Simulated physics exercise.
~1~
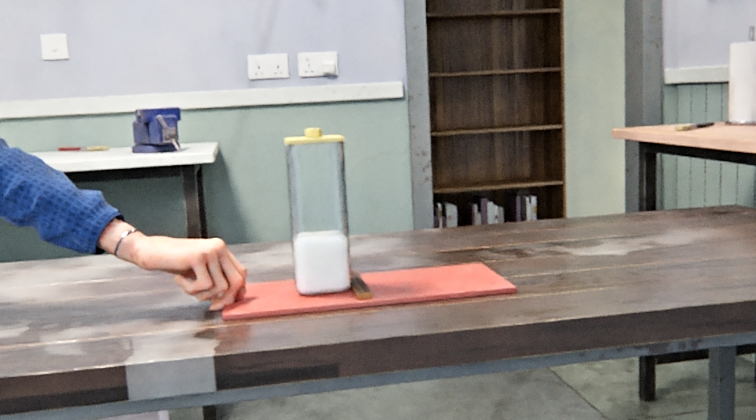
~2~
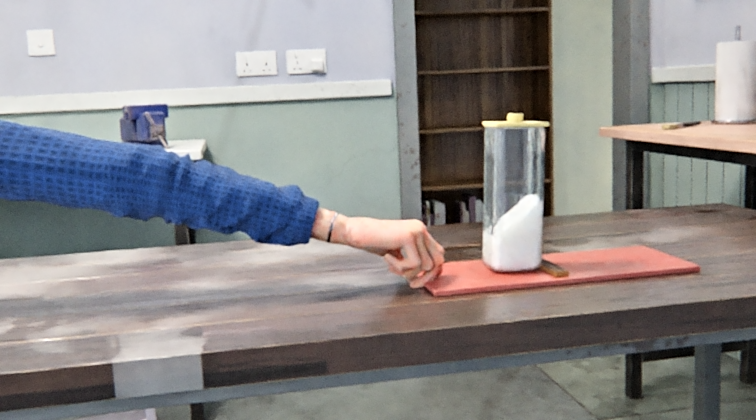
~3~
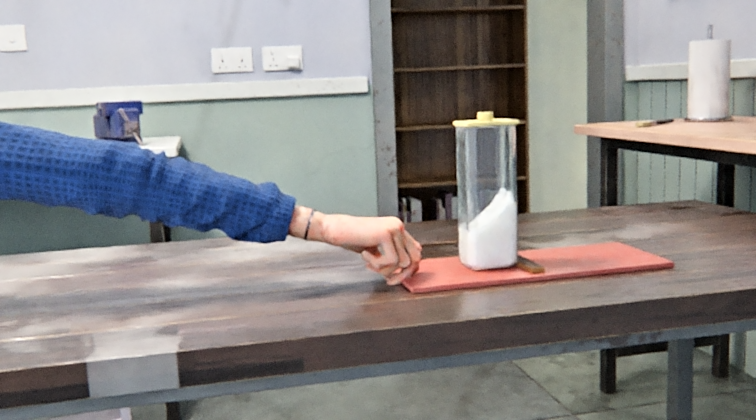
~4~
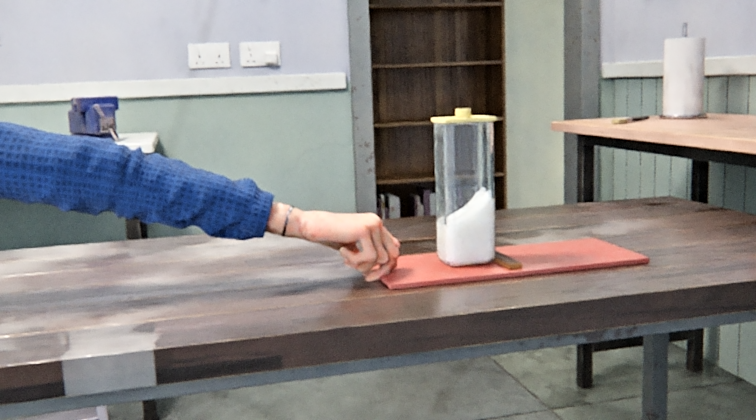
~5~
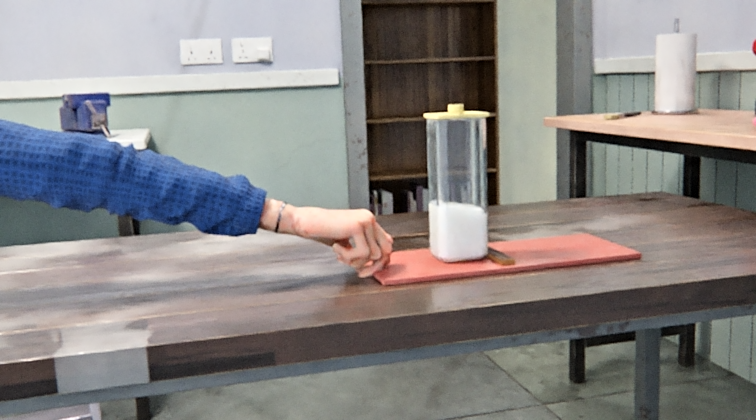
A red board carrying a clear square bottle with a yellow cap, part full of white liquid, glides right along a wooden table, held by a hand in a blue sleeve. The board stops, the liquid slopes up to the right and then levels, and the bottle remains standing.
